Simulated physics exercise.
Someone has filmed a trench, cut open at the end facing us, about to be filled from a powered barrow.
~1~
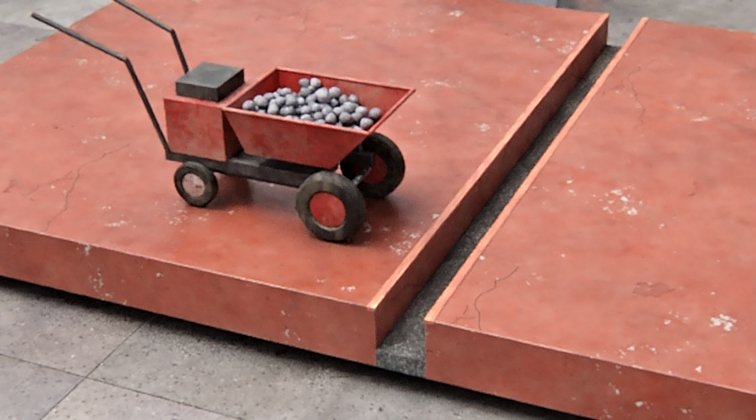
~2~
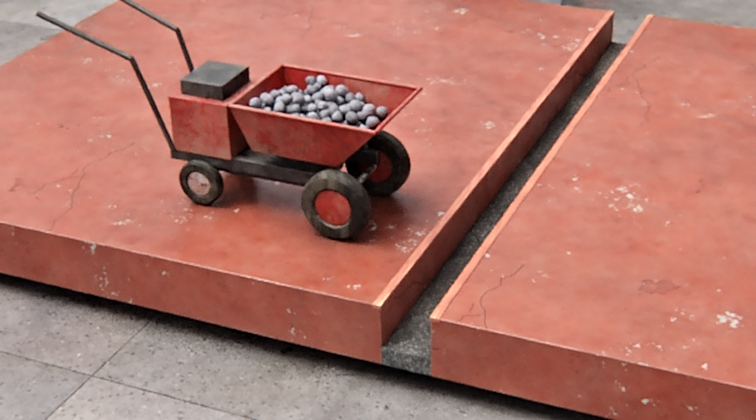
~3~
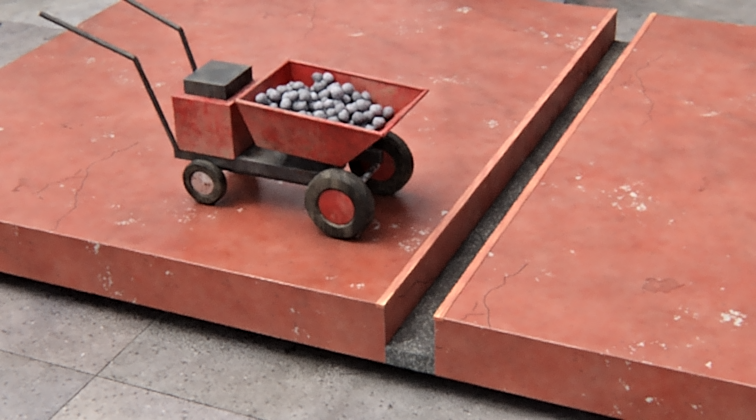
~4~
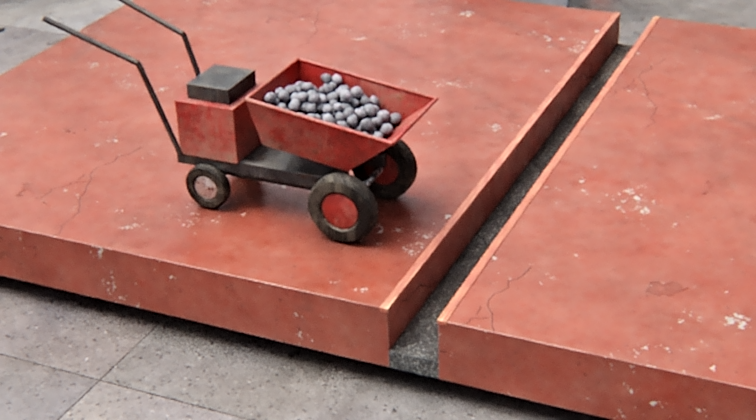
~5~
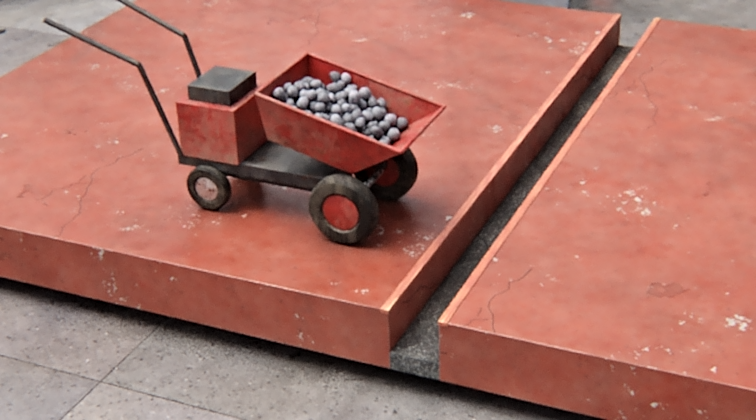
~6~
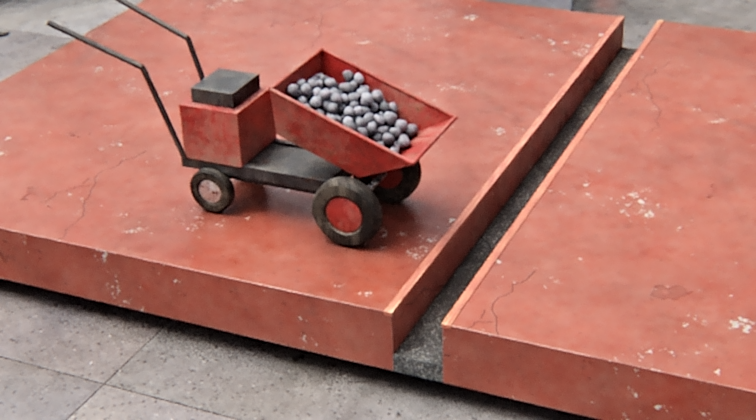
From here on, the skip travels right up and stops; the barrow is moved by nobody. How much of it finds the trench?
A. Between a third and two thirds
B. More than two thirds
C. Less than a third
Option B: More than two thirds.
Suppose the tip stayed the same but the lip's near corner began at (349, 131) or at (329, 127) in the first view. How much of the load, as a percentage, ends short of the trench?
About 10 and 20 per cent.
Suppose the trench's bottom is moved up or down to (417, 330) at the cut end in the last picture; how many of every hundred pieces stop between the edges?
40 %, roughly.
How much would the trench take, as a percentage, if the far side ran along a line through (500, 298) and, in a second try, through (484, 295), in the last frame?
About 100 %, then 100 %.
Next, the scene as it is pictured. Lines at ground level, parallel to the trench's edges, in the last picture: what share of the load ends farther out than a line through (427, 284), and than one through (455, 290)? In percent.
Result, first then second: 80 %, 40 %.
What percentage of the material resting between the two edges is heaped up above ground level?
About 0 in a hundred.
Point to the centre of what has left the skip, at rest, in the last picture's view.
Roughly at (480, 266), give or take.
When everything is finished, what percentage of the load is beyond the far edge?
Result: Close to 20 %.
Soon, skip tipped steeply; all in the skip.
A while on, skip tipped right over; about half in the skip; about a third in or heaped over the trench; a small part beyond it.
Towards the end, skip tipped right over; most in or heaped over the trench; about a quarter beyond it.
Finally, skip tipped right over; most in or heaped over the trench; about a quarter beyond it.
